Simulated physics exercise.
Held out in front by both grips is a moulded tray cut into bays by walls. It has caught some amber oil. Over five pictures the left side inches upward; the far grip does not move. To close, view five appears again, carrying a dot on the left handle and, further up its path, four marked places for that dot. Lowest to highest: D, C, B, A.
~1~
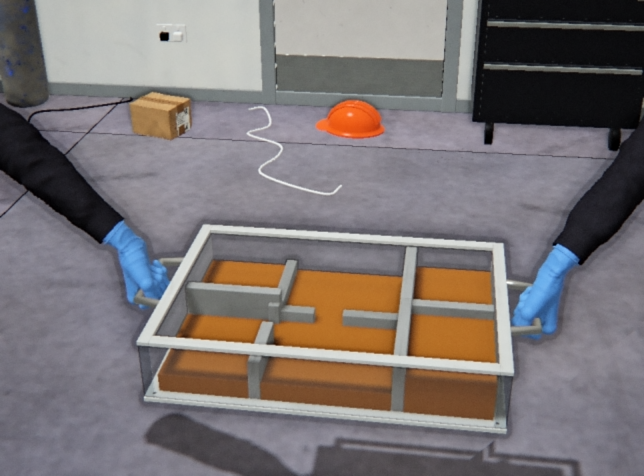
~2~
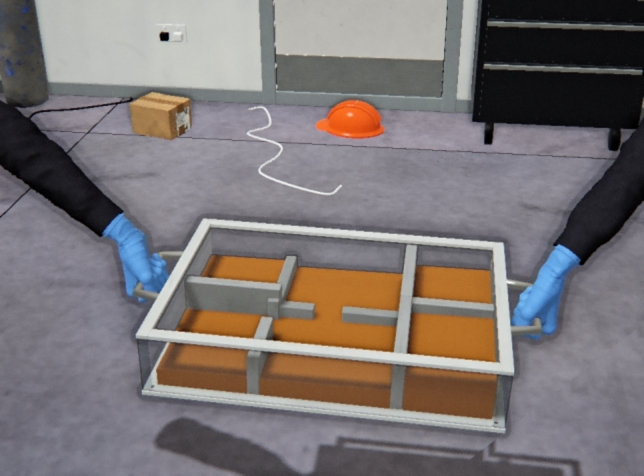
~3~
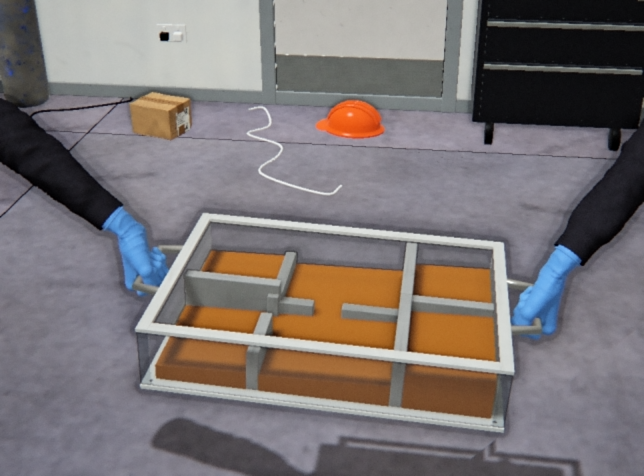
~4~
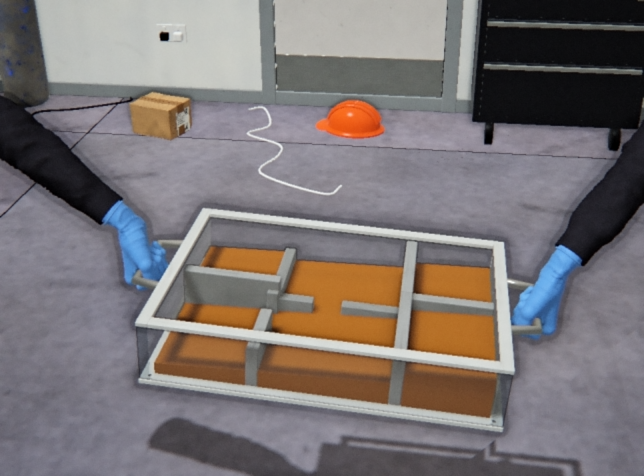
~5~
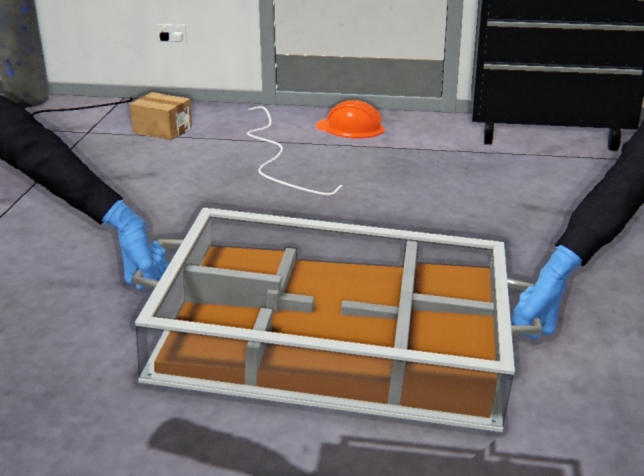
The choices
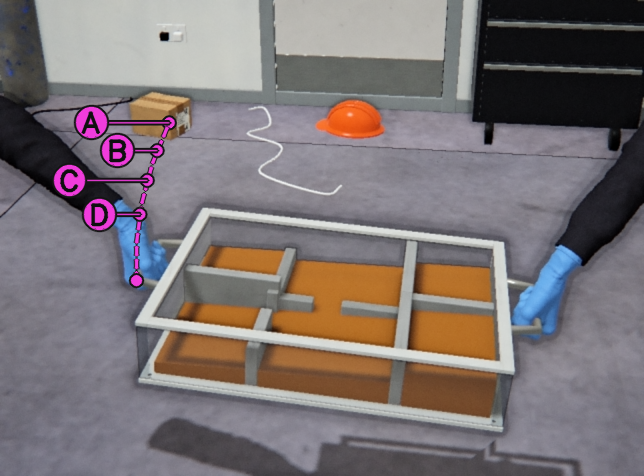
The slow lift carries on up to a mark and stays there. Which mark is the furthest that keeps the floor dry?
B is the one.
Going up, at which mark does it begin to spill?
Mark A.
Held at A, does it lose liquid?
Yes, that goes wrong.
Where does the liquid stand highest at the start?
That is the front right bay.
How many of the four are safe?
Three of the four.
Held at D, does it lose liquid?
No, not at all.
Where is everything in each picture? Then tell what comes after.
In the first frame, the tray is level; deepest in the front right bay, at (449, 346), shallowest in the back middle; left handle at (150, 280).
The second frame shows tipped about 1° down to the right; no wall is crossed; left handle at (149, 274).
The third frame shows tipped about 2° down to the right; no wall is crossed; left handle at (149, 267).
The fourth frame shows tipped about 3° down to the right; no wall is crossed; left handle at (148, 262).
The fifth frame shows tipped about 3° down to the right; deepest in the front right bay, at (448, 341), shallowest in the front left; left handle at (148, 261).
In magenta, A at (169, 122); B at (157, 150); C at (147, 180); D at (139, 214).
If A is chosen, about 6 % goes over the rim.
If B is chosen, nothing spills; the front middle bay holds the most.
If C is chosen, nothing spills; the front middle bay holds the most.
If D is chosen, nothing spills; the front middle bay holds the most.
